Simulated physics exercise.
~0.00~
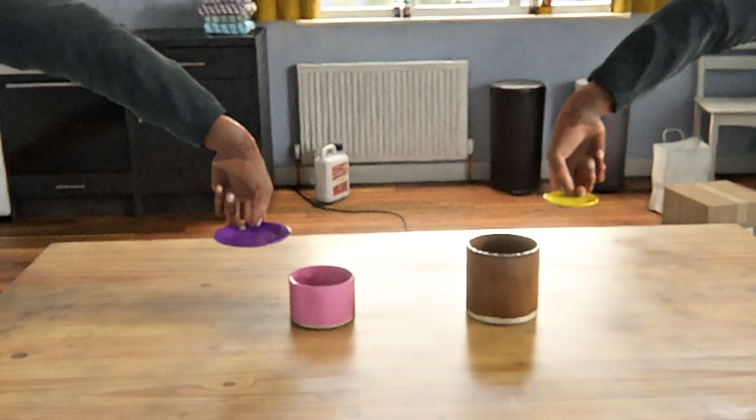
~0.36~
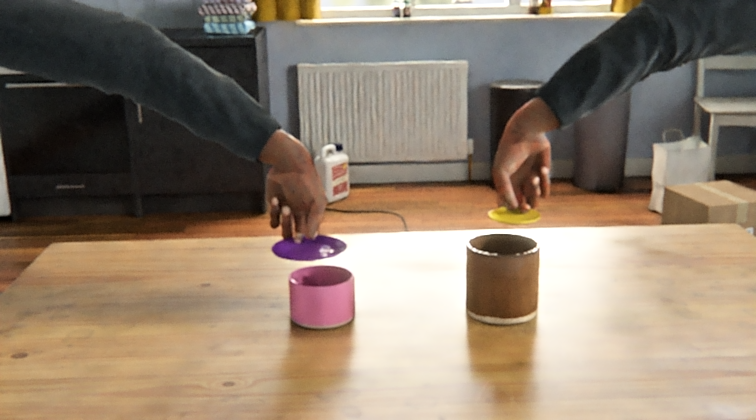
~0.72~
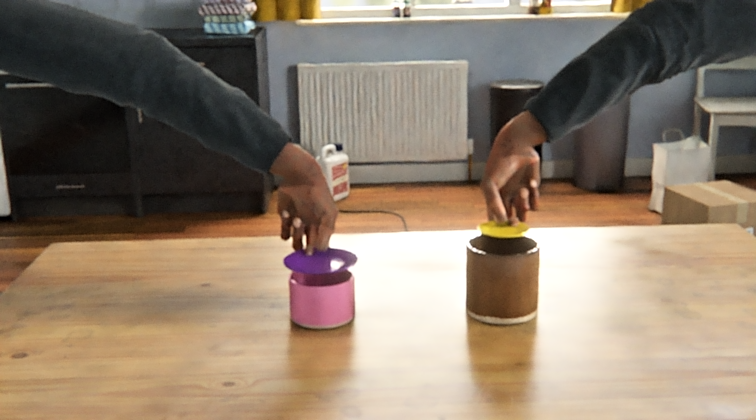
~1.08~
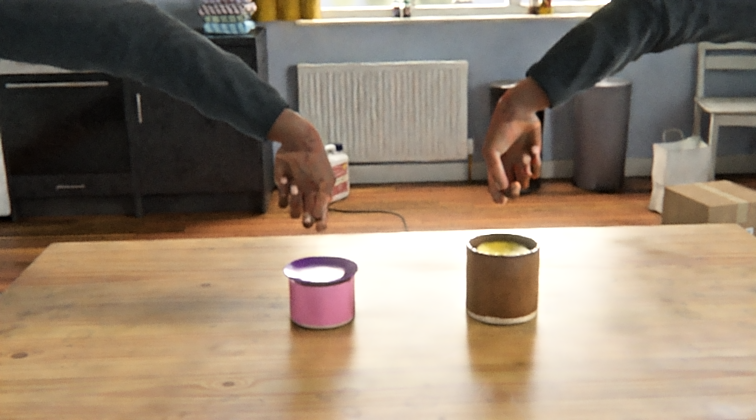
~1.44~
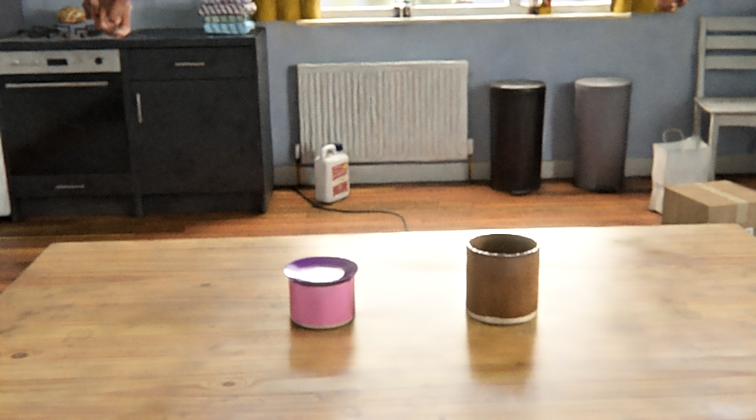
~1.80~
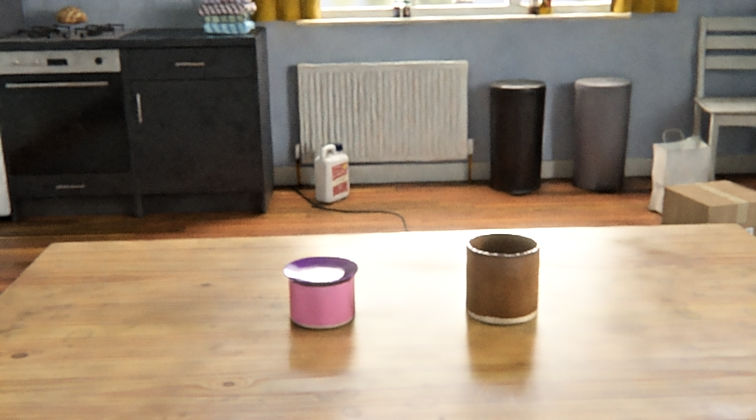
A purple disc and a yellow disc were lowered by two hands onto a pink cup and a brown cup on a wooden table, then released; the purple one stayed on the rim, while the yellow one dropped inside out of sight.
